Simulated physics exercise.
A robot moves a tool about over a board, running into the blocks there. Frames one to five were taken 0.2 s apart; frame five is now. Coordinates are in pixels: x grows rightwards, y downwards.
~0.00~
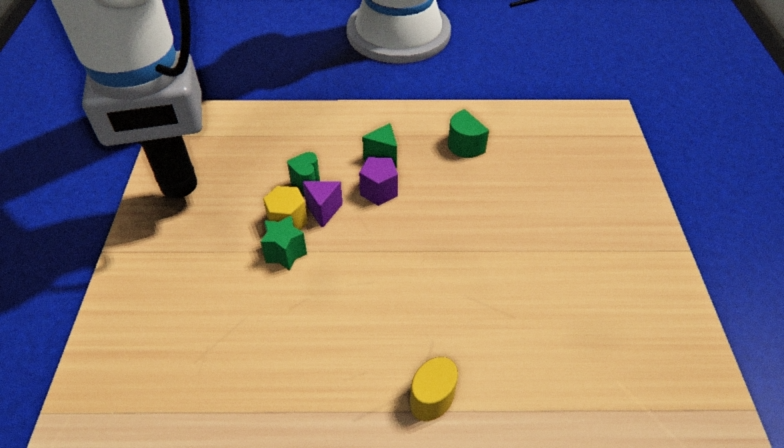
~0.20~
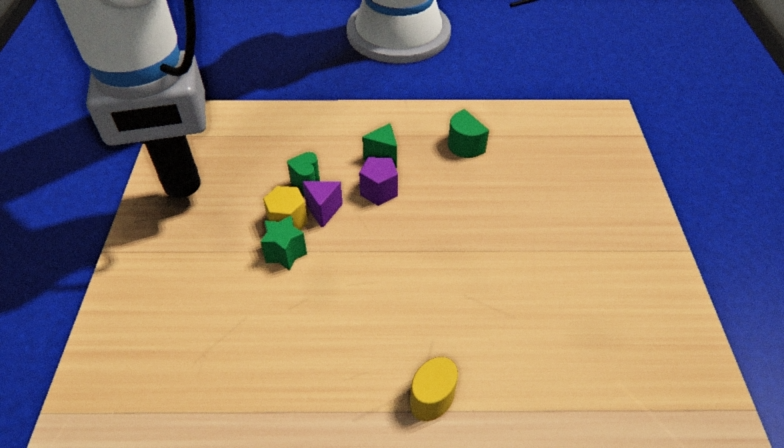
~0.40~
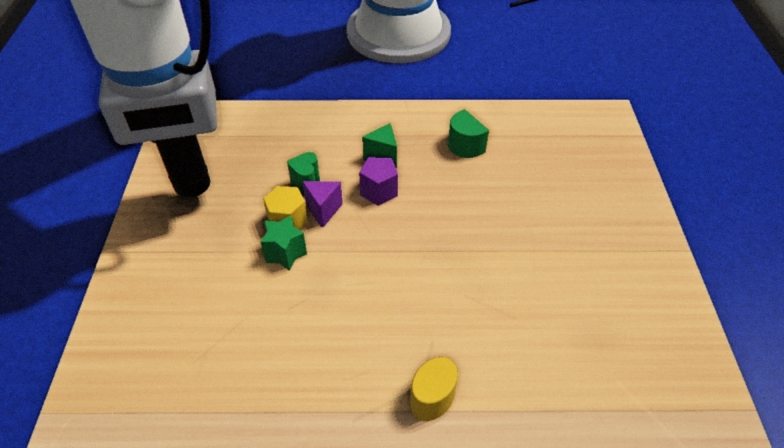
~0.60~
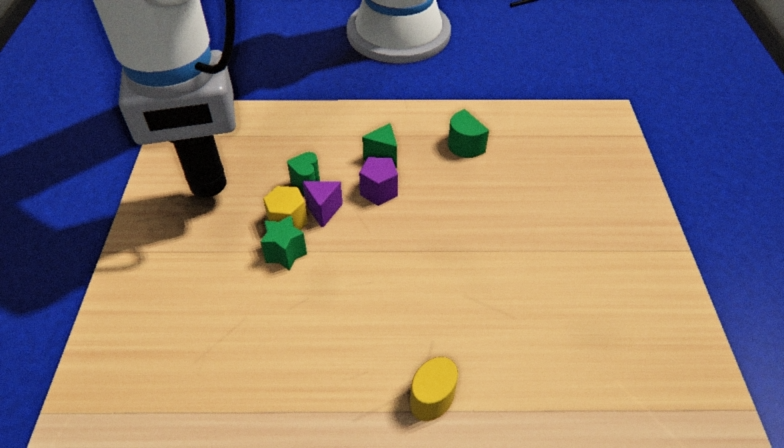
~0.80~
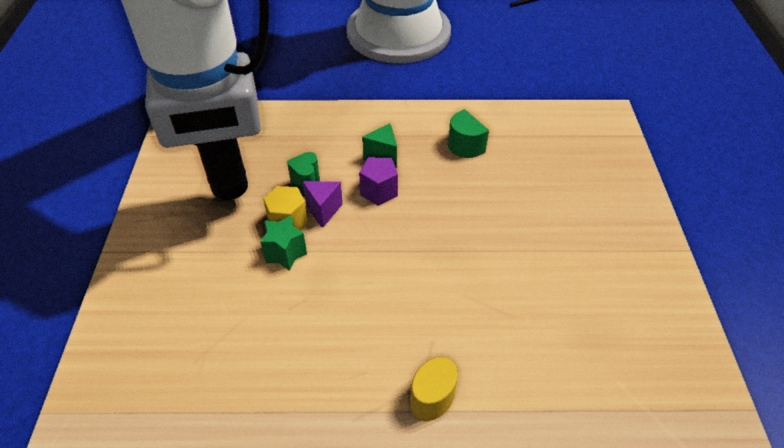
We see a robot arm holding a black tool over a wooden board scattered with green, purple and yellow blocks. The tool barely shifts at first, then moves a short way right toward the cluster, while the blocks stay still.
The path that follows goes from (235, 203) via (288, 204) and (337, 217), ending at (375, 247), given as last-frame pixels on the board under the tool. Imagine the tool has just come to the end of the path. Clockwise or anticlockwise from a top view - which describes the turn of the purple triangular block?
Looking down, it rotates anti-clockwise.
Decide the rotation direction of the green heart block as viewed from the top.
Looking down, it rotates anti-clockwise.
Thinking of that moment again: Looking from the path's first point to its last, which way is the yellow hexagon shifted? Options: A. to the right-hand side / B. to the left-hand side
Choice A: To the right-hand side.
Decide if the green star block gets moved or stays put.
That block moves.
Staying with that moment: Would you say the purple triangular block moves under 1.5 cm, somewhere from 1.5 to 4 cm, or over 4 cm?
Ends over 4 cm away.
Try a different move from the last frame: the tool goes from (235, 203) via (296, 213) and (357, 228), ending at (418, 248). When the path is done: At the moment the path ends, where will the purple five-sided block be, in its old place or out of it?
That block slides.
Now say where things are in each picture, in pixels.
Tool tip (180, 186); block tops, green star block (281, 231); yellow hexagon (283, 199); green heart block (303, 163); purple triangular block (321, 189), in the first picture.
Tool (183, 186); blocks unchanged, in the second picture.
Tool (193, 185); blocks unchanged, in the third picture.
Tool (209, 185); blocks unchanged, in the fourth picture.
Tool (230, 188); green star block (281, 231); yellow hexagon (283, 199); green heart block (303, 163); purple triangular block (321, 189), in the fifth picture.
What follows on the original path. One third of the way, tool (285, 189); green star block (283, 234), turned 20° clockwise; yellow hexagon (301, 205), turned 25° clockwise; purple triangular block (327, 189), turned 15° anticlockwise.
Two thirds of the way, tool (336, 202); green star block (284, 239), turned 50° clockwise; yellow hexagon (325, 223), turned 75° clockwise; green heart block (312, 162), turned 40° anticlockwise; purple triangular block (376, 199), turned 30° anticlockwise.
At the end, tool (374, 232); green star block (284, 239), turned 50° clockwise; yellow hexagon (328, 232), turned 100° clockwise; green heart block (312, 162), turned 40° anticlockwise; purple triangular block (398, 207), turned 125° anticlockwise.
